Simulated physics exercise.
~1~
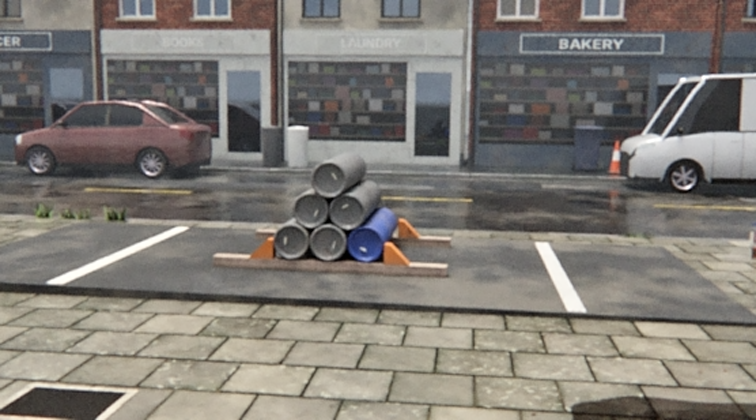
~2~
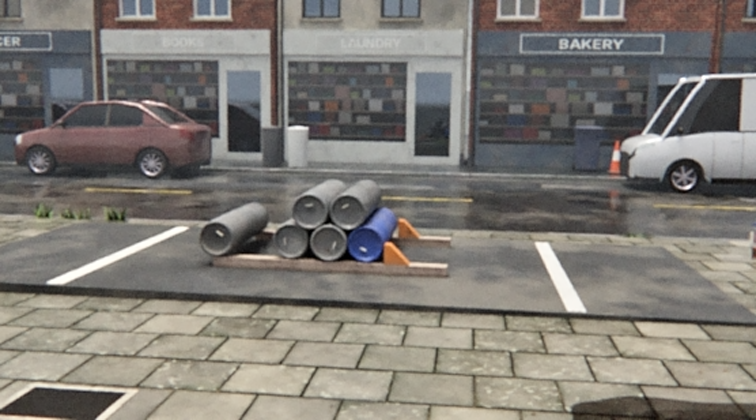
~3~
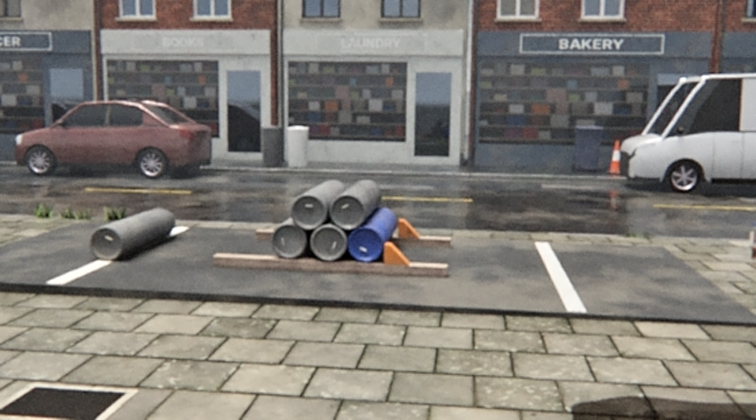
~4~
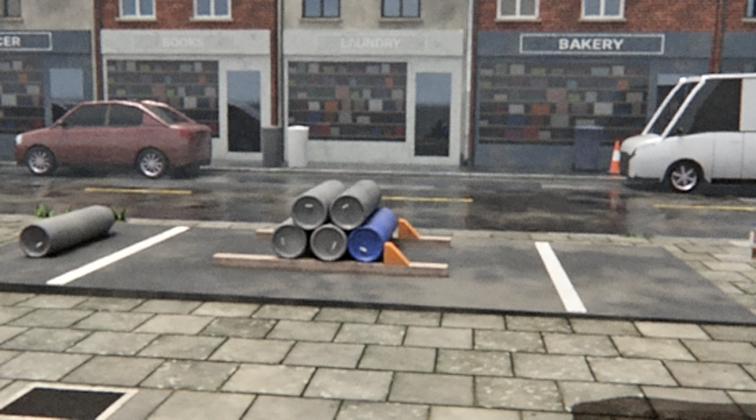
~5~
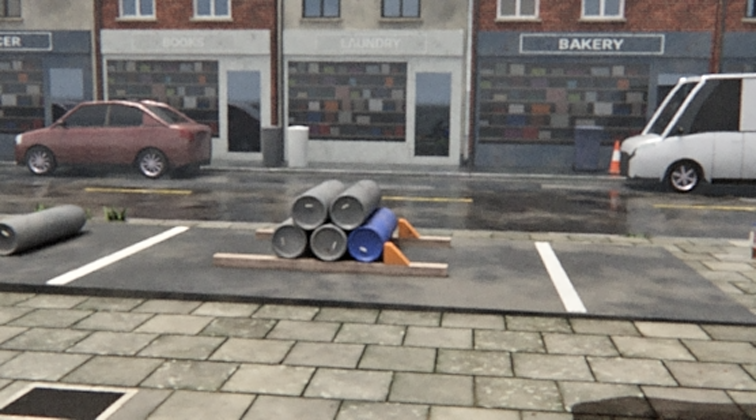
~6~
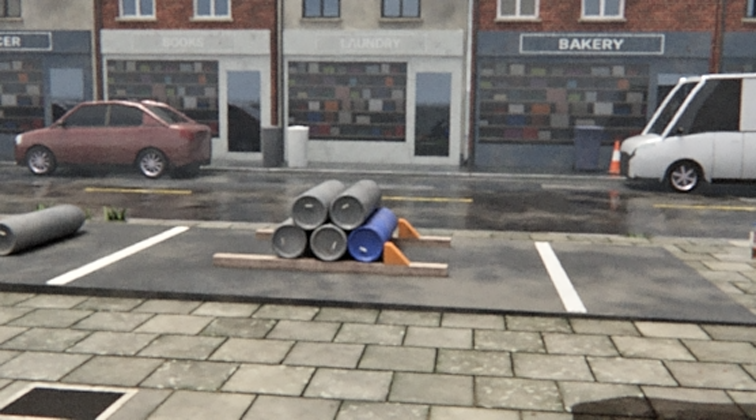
A stack of grey cylinders with one blue one partly collapsed when the left chock was pulled away, the top one dropping and a grey one rolling left over the white line, while the blue one stayed on the bearers beside the right chock.
